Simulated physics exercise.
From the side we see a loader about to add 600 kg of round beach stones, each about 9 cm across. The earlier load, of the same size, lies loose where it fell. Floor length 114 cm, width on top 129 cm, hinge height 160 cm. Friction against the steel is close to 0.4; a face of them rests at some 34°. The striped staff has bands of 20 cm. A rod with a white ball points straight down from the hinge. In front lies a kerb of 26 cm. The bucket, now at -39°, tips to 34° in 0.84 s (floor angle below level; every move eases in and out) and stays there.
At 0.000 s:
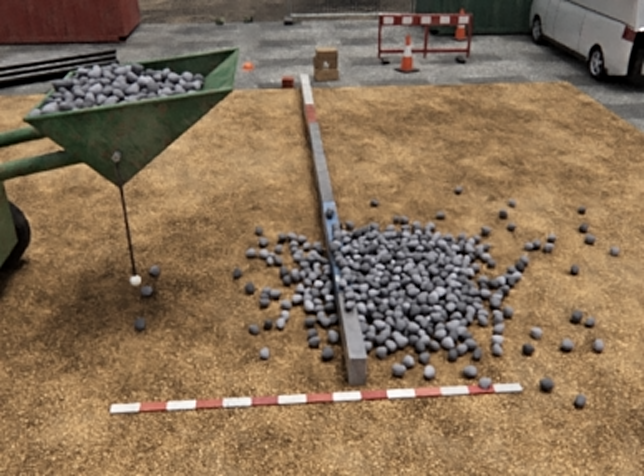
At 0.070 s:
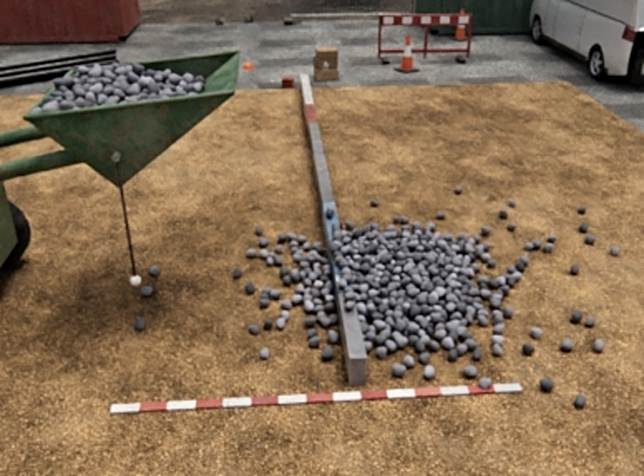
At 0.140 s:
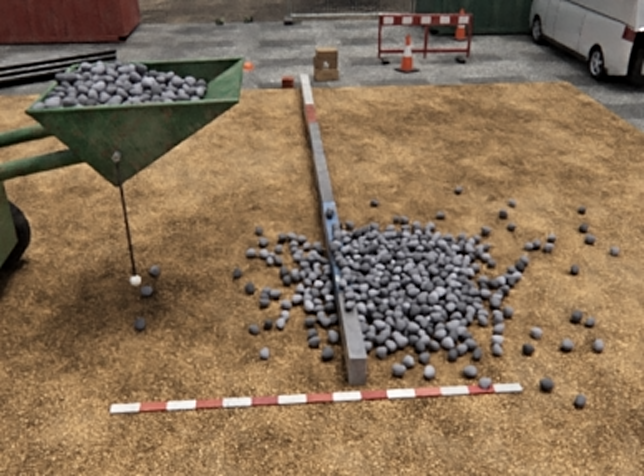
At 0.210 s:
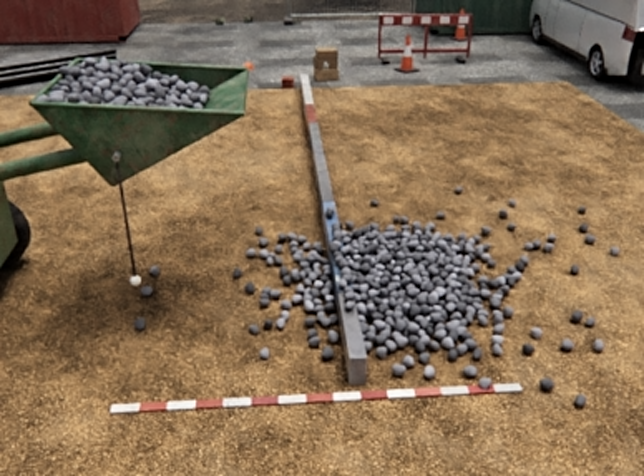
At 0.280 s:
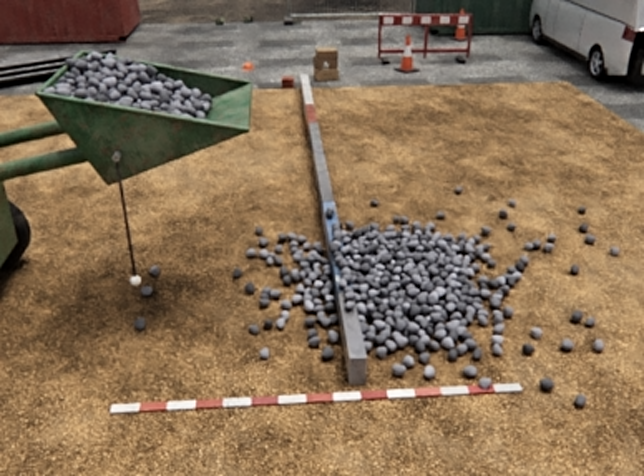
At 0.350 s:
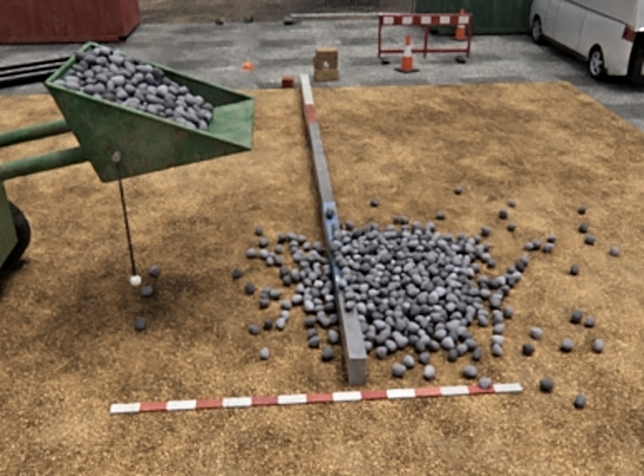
A green loader bucket full of round grey stones slowly tilting forward, its lip lowering beside a kerb and a scattered stone heap.
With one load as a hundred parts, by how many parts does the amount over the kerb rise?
Roughly 2 per cent of a load more.
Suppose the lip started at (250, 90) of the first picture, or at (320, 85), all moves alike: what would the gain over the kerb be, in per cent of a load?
First some 10, then 90 per cent.
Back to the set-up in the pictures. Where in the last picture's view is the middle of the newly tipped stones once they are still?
Their middle is at about (296, 275).
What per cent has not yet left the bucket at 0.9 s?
It holds some 90 per cent.
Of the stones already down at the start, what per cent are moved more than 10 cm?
Roughly 5 per cent of them.
After 0.6 s the floor is at 23°; in per cent of one load, 100 in the bucket, 15 on this side of the kerb, 85 over the kerb; the foremost stones are at (589, 249).
After 0.9 s the floor is at 34°; in per cent of one load, 88 in the bucket, 28 on this side of the kerb, 85 over the kerb; the foremost stones are at (589, 249).
After 1.3 s the floor is at 34°; in per cent of one load, 34 in the bucket, 81 on this side of the kerb, 85 over the kerb; the foremost stones are at (589, 249).
After 4.1 s the floor is at 34°; in per cent of one load, 0 in the bucket, 113 on this side of the kerb, 87 over the kerb; the foremost stones are at (589, 249). Net gain over the kerb, 2.
